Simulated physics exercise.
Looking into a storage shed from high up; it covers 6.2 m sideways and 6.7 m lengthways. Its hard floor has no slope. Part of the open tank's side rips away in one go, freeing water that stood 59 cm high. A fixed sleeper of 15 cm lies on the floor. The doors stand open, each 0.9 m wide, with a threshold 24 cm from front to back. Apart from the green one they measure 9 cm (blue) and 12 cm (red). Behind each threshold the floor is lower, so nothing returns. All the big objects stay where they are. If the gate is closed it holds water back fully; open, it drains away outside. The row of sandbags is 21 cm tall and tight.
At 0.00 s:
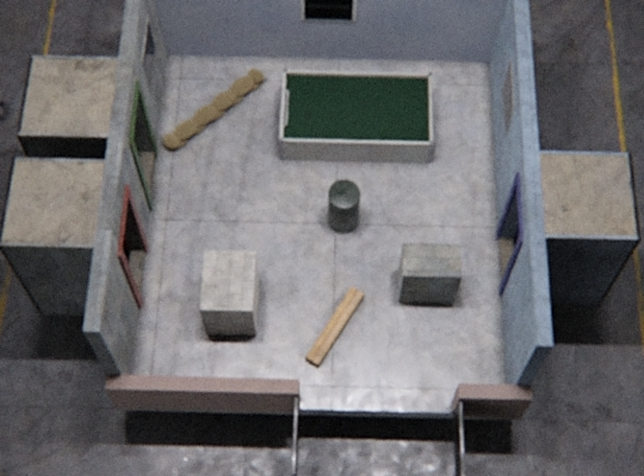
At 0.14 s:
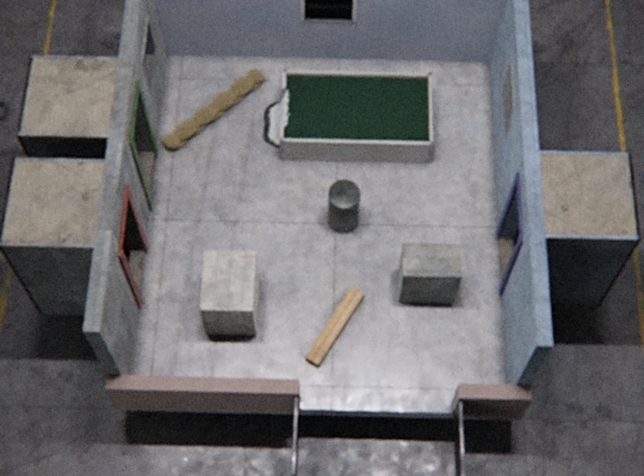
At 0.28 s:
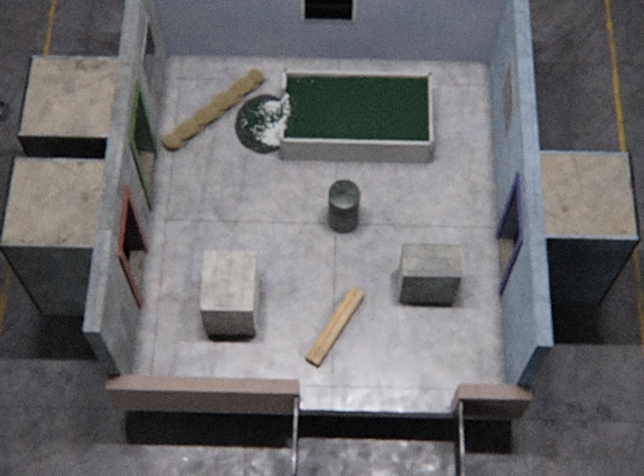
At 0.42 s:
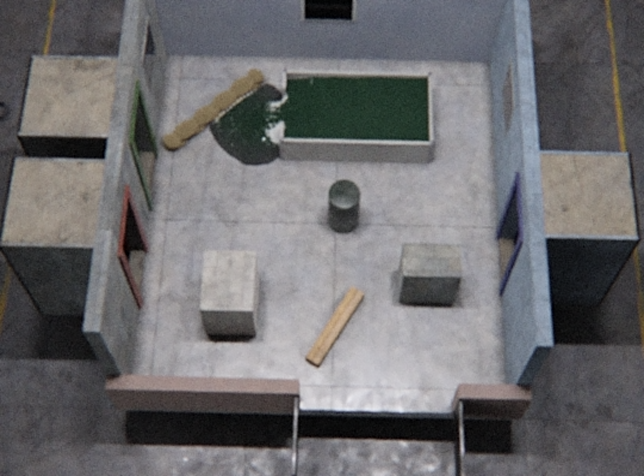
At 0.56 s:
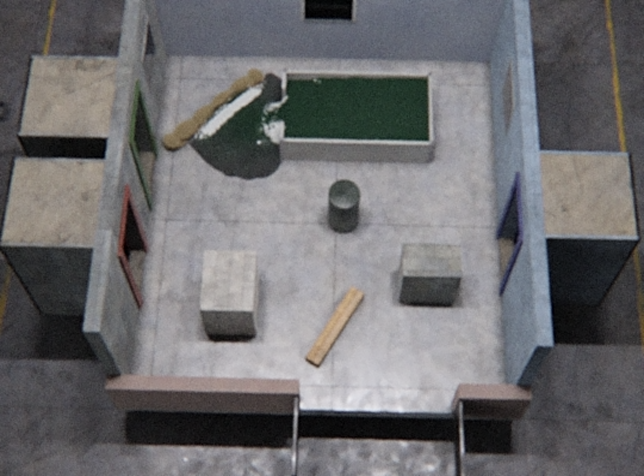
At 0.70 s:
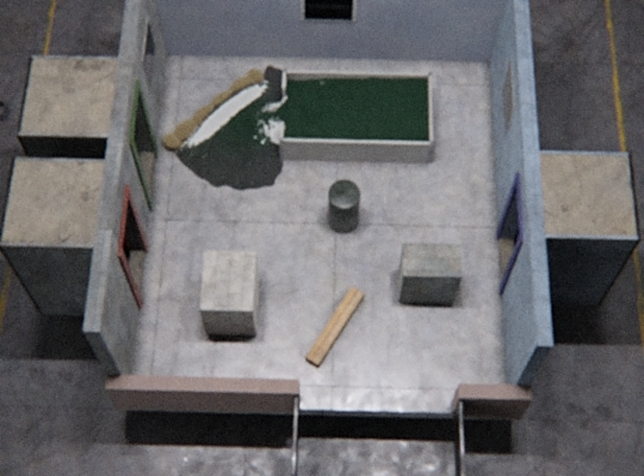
In a storage shed seen from above, the left side of an open tank broke open, and water poured out across the floor, spreading around the slanted wooden beam and toward the viewer.
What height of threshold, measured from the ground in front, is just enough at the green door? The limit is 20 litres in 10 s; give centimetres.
At least 20 cm or so.
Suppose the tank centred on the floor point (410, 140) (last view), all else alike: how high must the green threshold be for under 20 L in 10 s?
Then roughly 19 cm.
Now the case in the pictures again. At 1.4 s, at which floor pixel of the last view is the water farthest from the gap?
Near (148, 233).
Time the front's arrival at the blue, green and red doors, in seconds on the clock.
Blue 8.5 s, green 1.0 s, red 1.6 s.
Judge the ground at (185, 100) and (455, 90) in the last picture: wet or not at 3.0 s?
In turn: Under water, dry.
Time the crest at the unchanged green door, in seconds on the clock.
At about 2.4 s.
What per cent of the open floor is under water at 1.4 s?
Some 15 per cent of it.
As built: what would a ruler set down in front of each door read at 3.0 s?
In cm: Blue 0, green 23, red 11.
After 1.4 s water covers 15 % of the floor, deepest (36 cm) near (239, 105); 18 cm at the green door, 0 litres in over its 25 cm threshold.
After 3.0 s water covers 35 % of the floor, deepest (29 cm) near (239, 105); 23 cm at the green door, 1 litre in over its 25 cm threshold.
After 10.0 s water covers 90 % of the floor, deepest (12 cm) near (143, 280); 9 cm at the green door, 1 litre in over its 25 cm threshold.
At the green door as built, the water arrived by 1.1 s and peaked near 25 cm at 2.4 s.
Run again over the same 10 s with other heights there, 43 litres in over 17 cm, 4 litres over 23.5 cm. The limit of 20 litres is kept from about 20 cm up.
